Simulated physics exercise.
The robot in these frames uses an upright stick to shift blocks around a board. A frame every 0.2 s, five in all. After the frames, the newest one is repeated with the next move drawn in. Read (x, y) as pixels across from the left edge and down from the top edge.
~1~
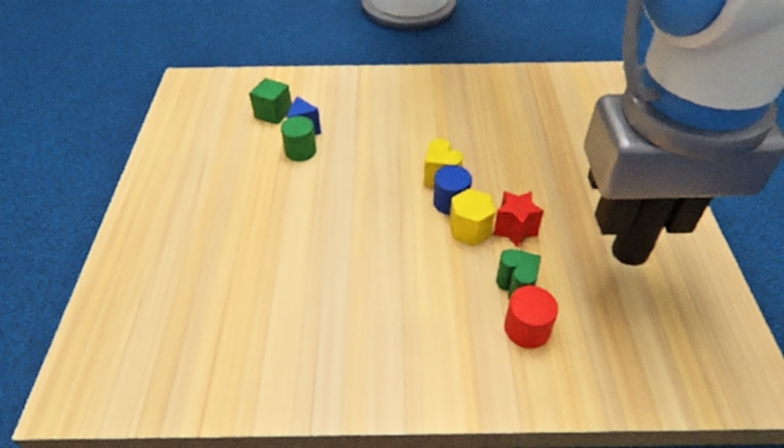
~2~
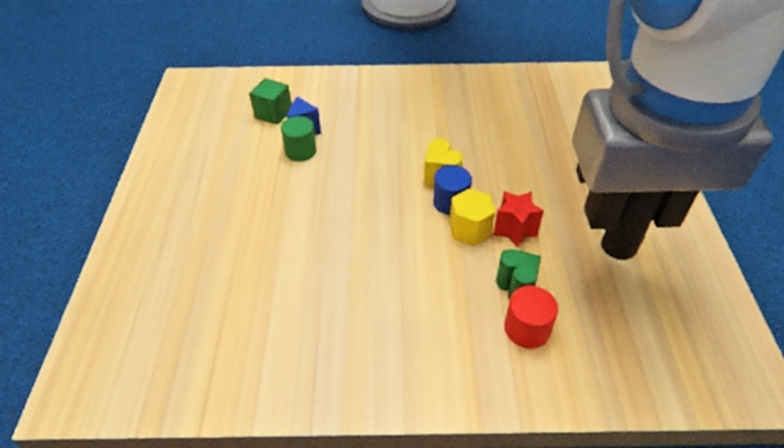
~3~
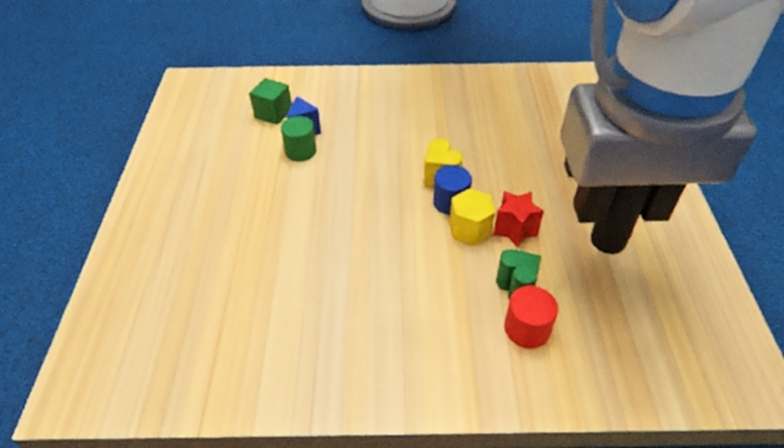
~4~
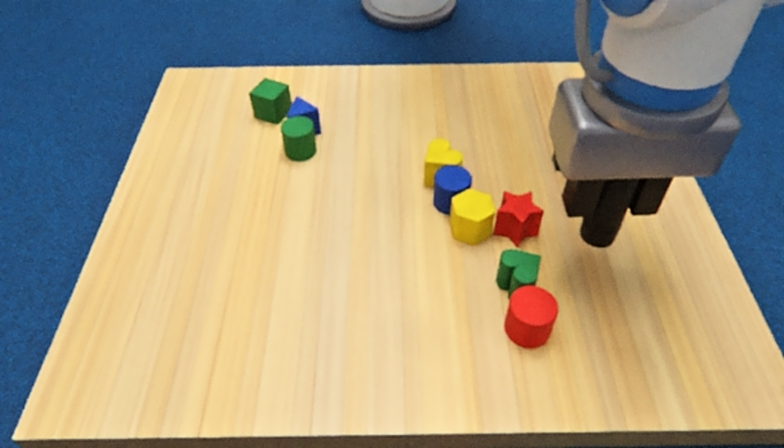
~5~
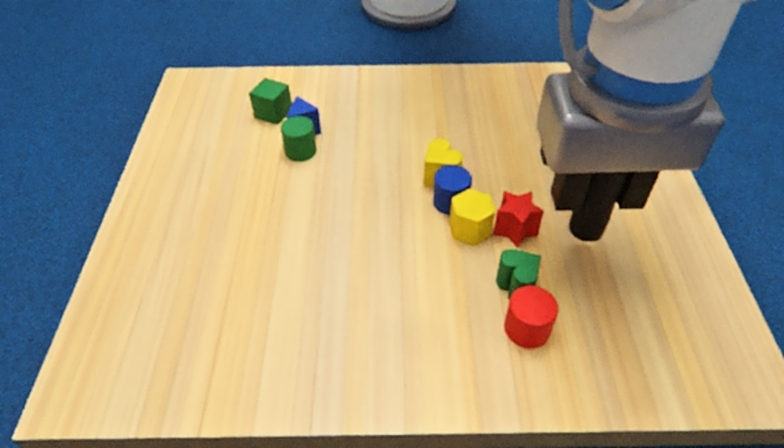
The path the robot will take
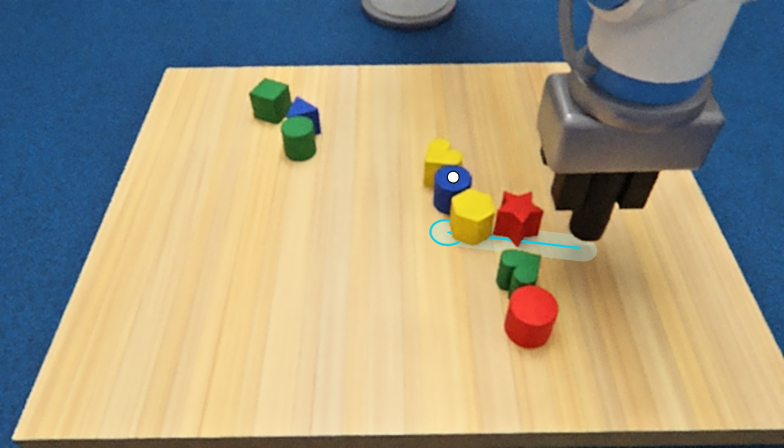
We see a wooden board with scattered red, yellow, green and blue blocks, and a robot arm holding a dark upright stick at the right. The arm moves slowly left and slightly upward toward the red star, while the blocks stay still.
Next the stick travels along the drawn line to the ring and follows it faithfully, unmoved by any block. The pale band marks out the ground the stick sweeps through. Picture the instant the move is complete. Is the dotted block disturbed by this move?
The block you're asking about gets moved.
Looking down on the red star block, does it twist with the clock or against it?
The answer is counter-clockwise.
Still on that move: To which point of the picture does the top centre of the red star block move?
Its top centre is at about (421, 195).
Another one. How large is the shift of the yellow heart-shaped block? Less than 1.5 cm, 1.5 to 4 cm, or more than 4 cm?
Range: Under 1.5 cm.
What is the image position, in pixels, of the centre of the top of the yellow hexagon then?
Somewhere near (385, 197).
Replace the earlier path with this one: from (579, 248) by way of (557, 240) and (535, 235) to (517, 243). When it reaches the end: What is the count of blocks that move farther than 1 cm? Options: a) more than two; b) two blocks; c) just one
Letter b.
Drawn move, straight from (579, 248) to (447, 232); the dot is on the blue disc.
On the path given first. One third of the way, stick (539, 225); red star block (514, 201).
Two thirds of the way, stick (493, 219); blue disc (440, 176); yellow hexagon (428, 203), turned 30° clockwise; red star block (465, 200), turned 25° anticlockwise.
At the end, stick (449, 214); yellow heart-shaped block (439, 149), turned 20° clockwise; blue disc (417, 167); yellow hexagon (385, 197), turned 30° clockwise; red star block (421, 195), turned 20° anticlockwise.
